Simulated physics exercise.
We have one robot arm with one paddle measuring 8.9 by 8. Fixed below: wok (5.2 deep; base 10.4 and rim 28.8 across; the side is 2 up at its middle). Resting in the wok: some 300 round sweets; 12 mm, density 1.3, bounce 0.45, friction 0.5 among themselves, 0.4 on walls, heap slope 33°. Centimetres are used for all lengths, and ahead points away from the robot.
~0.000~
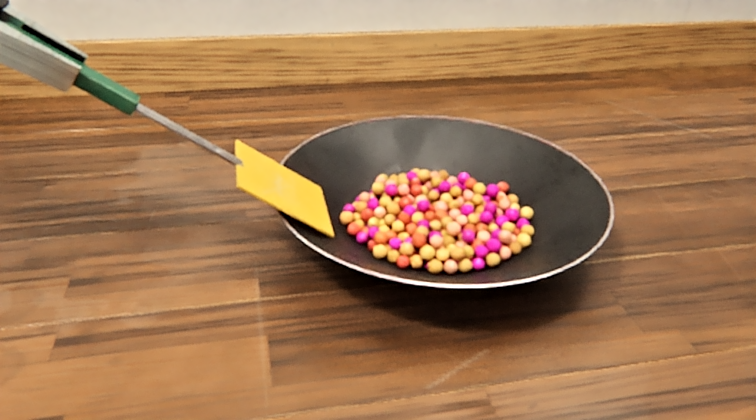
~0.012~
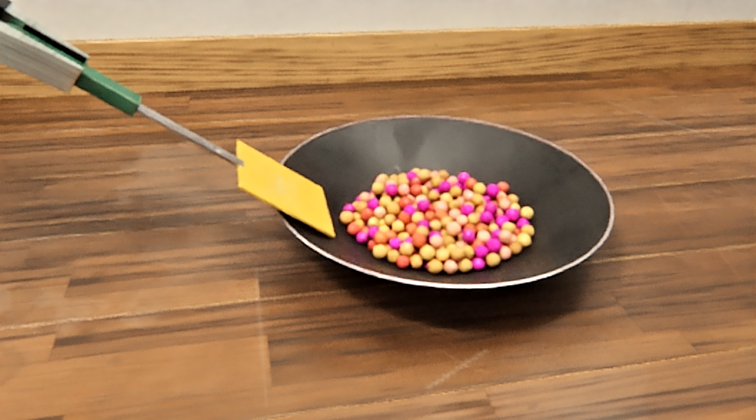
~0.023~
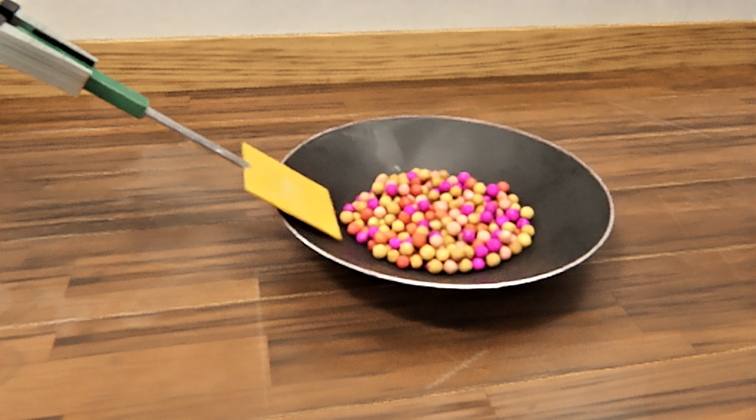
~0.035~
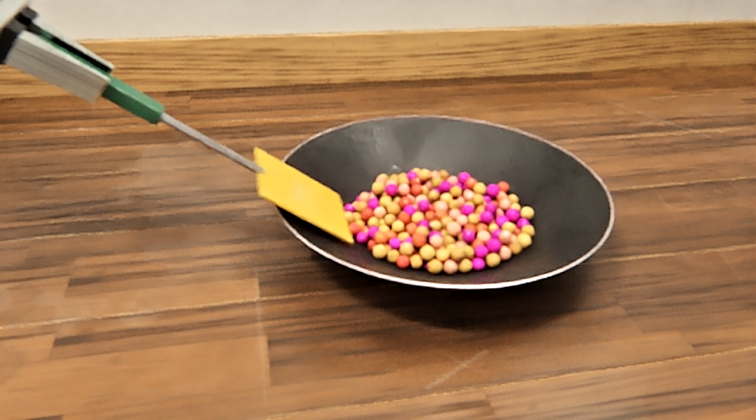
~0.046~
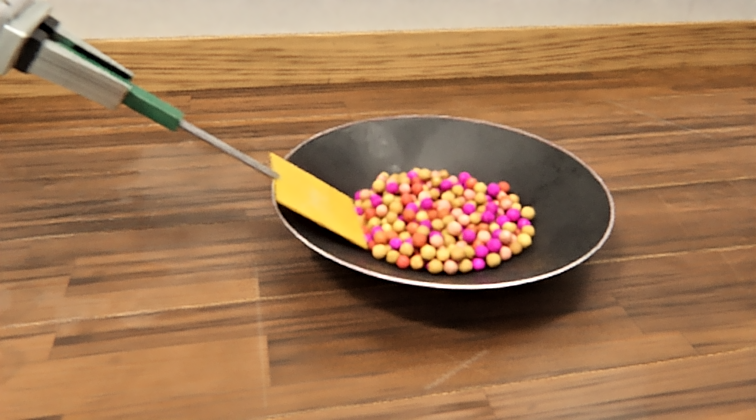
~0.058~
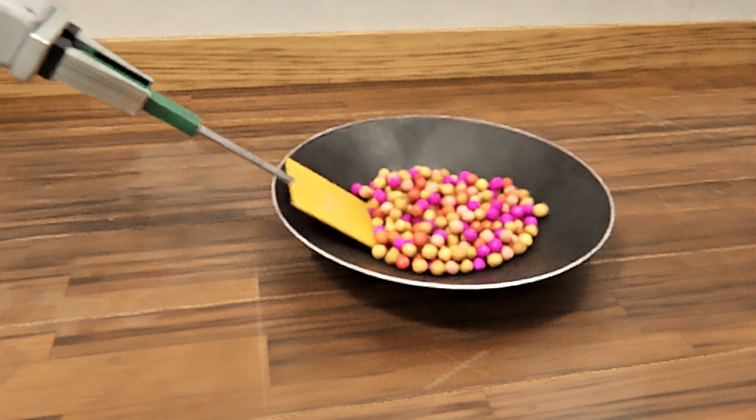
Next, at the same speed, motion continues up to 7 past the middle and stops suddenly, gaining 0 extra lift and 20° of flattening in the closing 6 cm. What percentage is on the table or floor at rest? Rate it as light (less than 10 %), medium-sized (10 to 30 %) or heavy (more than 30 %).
Rated medium-sized.
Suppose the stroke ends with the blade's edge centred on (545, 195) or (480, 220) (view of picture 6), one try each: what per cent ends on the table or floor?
About 40 and 10 per cent.
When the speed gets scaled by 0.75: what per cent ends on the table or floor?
The share would be near 10 in a hundred.
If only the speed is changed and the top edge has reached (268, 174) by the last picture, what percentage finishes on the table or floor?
Near 5 in a hundred.
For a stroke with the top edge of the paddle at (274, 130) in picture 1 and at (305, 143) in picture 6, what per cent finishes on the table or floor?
My guess would be close to 10 per cent.
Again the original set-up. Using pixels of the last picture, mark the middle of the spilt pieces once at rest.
Close to (660, 206) in pixels.
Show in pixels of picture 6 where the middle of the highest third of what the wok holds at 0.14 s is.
The middle sits at approx. (514, 191).
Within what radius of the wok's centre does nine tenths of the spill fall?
About 40 cm.
After 0.10 s, sloping 37°, highest piece 6 above the table; 297 in the wok.
After 0.14 s, sloping 31°, highest piece 8 above the table; 291 in the wok, 6 on the blade or in flight.
After 0.36 s, sloping 17°, highest piece 7 above the table; 255 in the wok, 39 on the table or floor, 3 on the blade or in flight.
After 1.41 s, sloping 17°, highest piece 6 above the table; 255 in the wok, 42 on the table or floor.
In the end, 255 in the wok, 42 on the table or floor. That is 14 % on the table or floor.
